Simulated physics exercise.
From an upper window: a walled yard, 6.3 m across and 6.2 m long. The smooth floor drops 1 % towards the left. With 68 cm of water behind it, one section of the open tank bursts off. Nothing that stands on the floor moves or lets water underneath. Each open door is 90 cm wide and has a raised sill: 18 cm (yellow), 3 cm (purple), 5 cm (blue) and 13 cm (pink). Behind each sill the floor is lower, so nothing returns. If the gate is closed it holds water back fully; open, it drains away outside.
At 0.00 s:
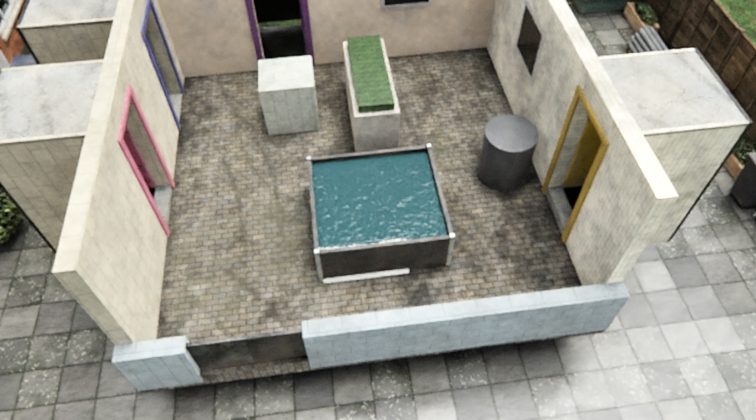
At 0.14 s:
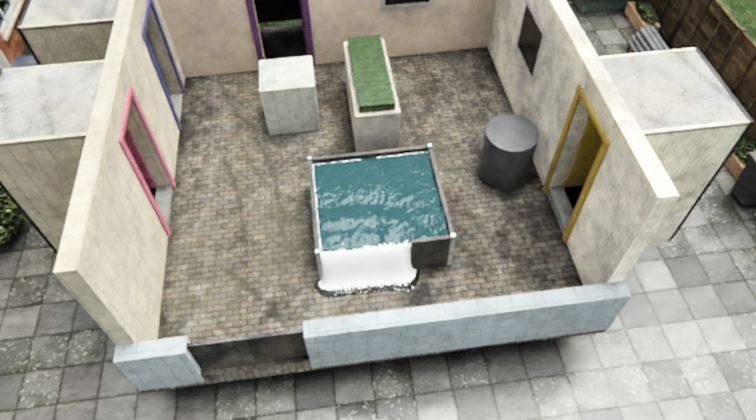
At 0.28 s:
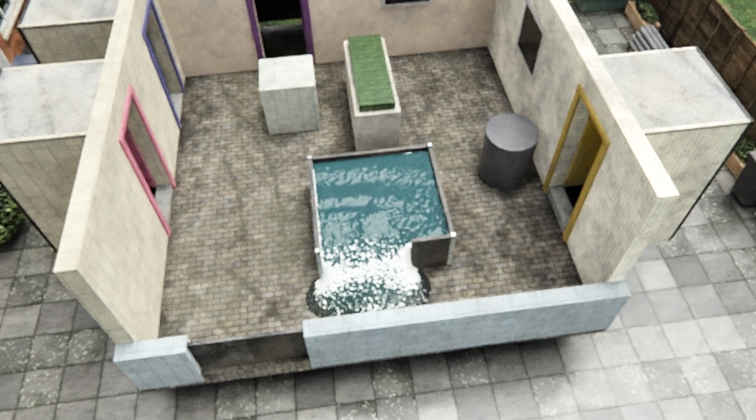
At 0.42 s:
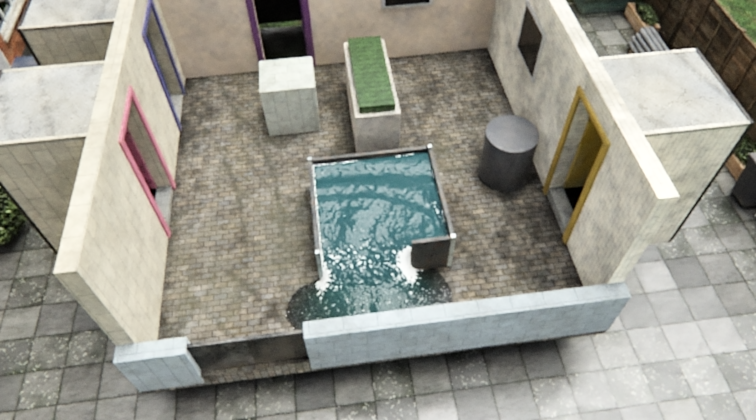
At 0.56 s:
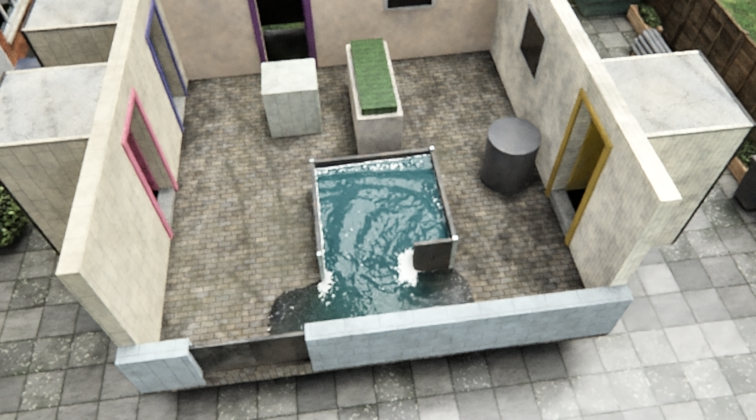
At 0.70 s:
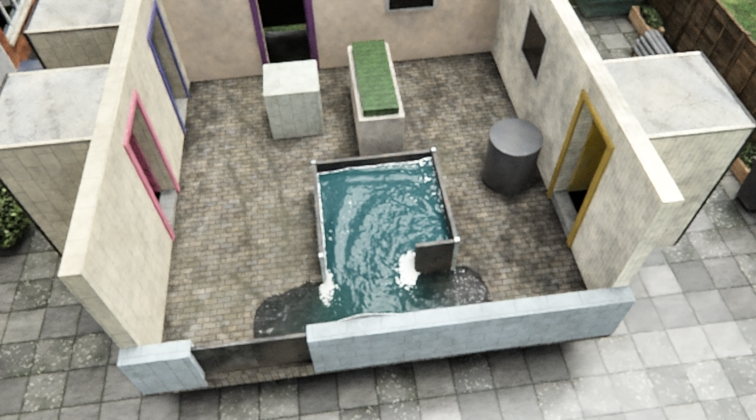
Water stands in an open, dark-sided tank in a walled, brick-paved yard, seen from high above. Around it are a pale block and a grass-topped planter behind, a grey cylinder to the right, pink- and blue-edged openings on the left, and a yellow-edged doorway on the right. Part of the tank's near side gives way, and white, foaming water pours out, spreading towards the low pale front wall and sideways, as the view shifts slightly.
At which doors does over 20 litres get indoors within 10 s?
Within that time: At the yellow door it stays under the limit; at the purple door it exceeds the limit; at the blue door it exceeds the limit; at the pink door it stays under the limit.
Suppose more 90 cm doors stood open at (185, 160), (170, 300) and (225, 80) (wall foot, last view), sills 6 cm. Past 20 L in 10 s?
In turn: Not over, above, over.
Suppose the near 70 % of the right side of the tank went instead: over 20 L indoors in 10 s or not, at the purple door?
Then: Purple below.
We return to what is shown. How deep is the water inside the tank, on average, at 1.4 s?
About 38 cm.
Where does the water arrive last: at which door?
Last comes the purple one.
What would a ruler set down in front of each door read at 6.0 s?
In cm: Yellow 12, purple 7, blue 8, pink 7.
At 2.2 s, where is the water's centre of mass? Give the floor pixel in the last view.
Around (359, 273).
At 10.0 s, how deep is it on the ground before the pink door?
About 4.5 cm.
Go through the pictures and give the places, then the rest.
In the first frame, still water, 68 cm deep, in the open tank at (377, 199).
In the second frame, water pours out at (367, 263) and has run 0.7 m, to (323, 287); typically 9 cm deep outside, 68 cm at the open tank's back.
In the third frame, water pours out at (367, 264) and has run 1.0 m, to (321, 312); typically 12 cm deep outside, 68 cm at the open tank's back.
In the fourth frame, water pours out at (367, 266) and has run 1.3 m, to a hidden place; typically 12 cm deep outside, 66 cm at the open tank's back.
In the fifth frame, the front is at a hidden place, 1.7 m from the gap at (369, 269); 2.6 m2 of floor is under water; 58 cm left at the back of the open tank.
In the sixth frame, the front is at a hidden place, 2.0 m from the gap at (371, 270); 2.7 m2 of floor is under water; 58 cm left at the back of the open tank.
After 1.4 s water covers 20 % of the floor and is deepest (50 cm) near (363, 330); yellow door not reached, purple door not reached, blue door not reached, pink door not reached.
After 2.2 s water covers 30 % of the floor and is deepest (41 cm) near (173, 367); yellow door 14 cm at the sill, 0 L in, purple door not reached, blue door not reached, pink door 5 cm at the sill, 0 L in.
After 3.5 s water covers 55 % of the floor and is deepest (26 cm) near (159, 369); yellow door 14 cm at the sill, 0 L in, purple door not reached, blue door 4 cm at the sill, 0 L in, pink door 10 cm at the sill, 0 L in.
After 6.0 s water covers 90 % of the floor and is deepest (16 cm) near (190, 90); yellow door 12 cm at the sill, 2 L in, purple door 7 cm at the sill, 18 L in, blue door 8 cm at the sill, 1 L in, pink door 7 cm at the sill, 0 L in.
After 10.0 s water covers 100 % of the floor and is deepest (10 cm) near (183, 147); yellow door 7 cm at the sill, 2 L in, purple door 8 cm at the sill, 54 L in, blue door 10 cm at the sill, 64 L in, pink door 5 cm at the sill, 0 L in.
